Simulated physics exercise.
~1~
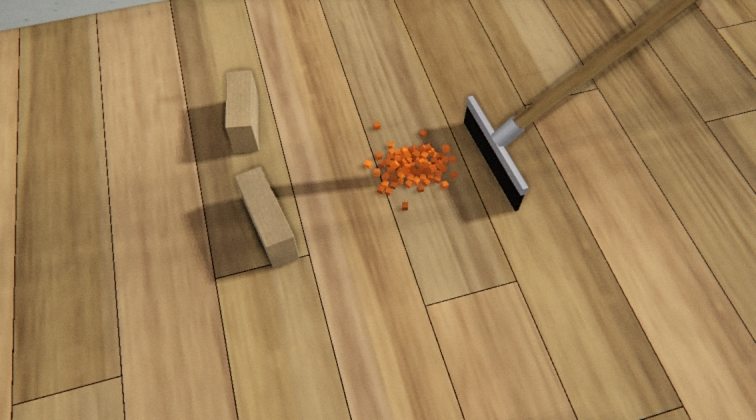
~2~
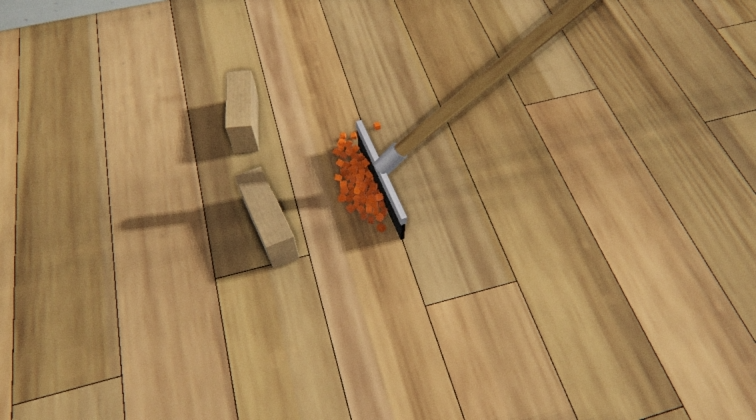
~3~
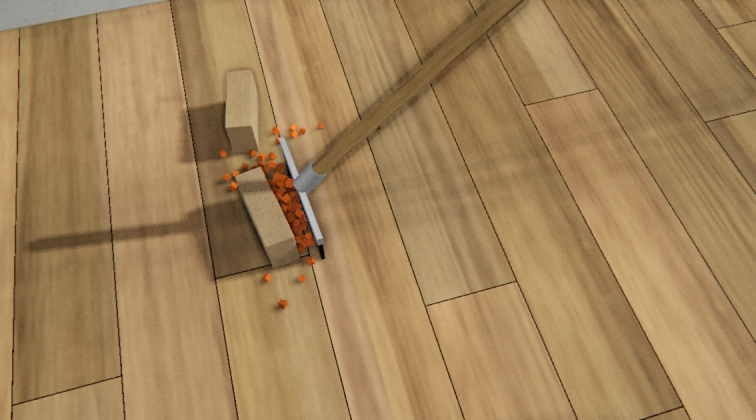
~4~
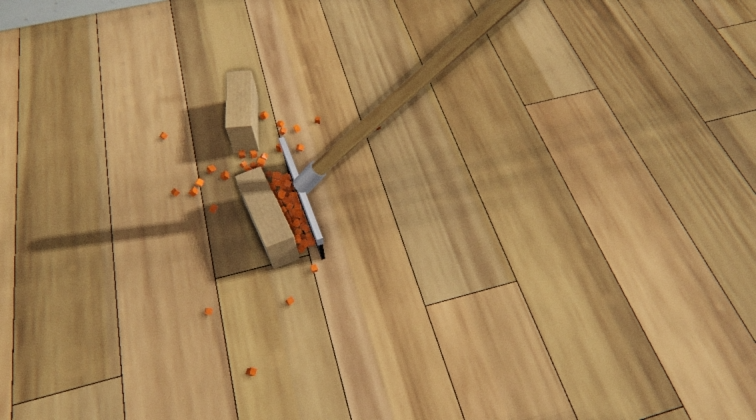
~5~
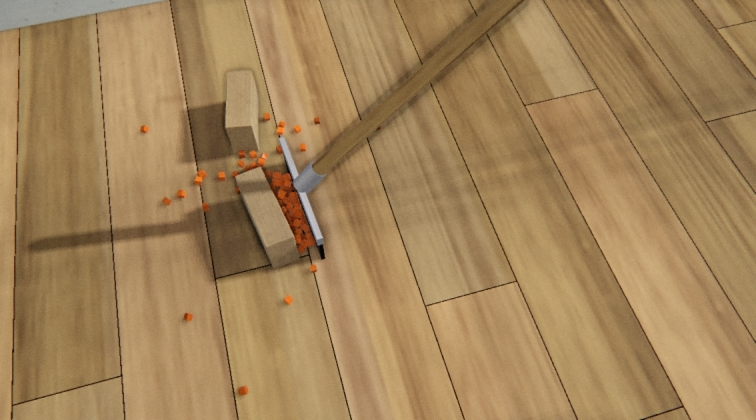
On a floor of wooden planks, a loose pile of small orange carrot cubes lies between two pale wooden blocks on the left and a long-handled squeegee on the right. The squeegee moves left, gathering the cubes into a band along its blade. It pushes them up against the nearer block and stops there, while some cubes spill past the ends of the blade. A few scatter farther left and toward the bottom, and some slip into the gap between the blocks. At the end, most remain packed between the still blade and the nearer block.
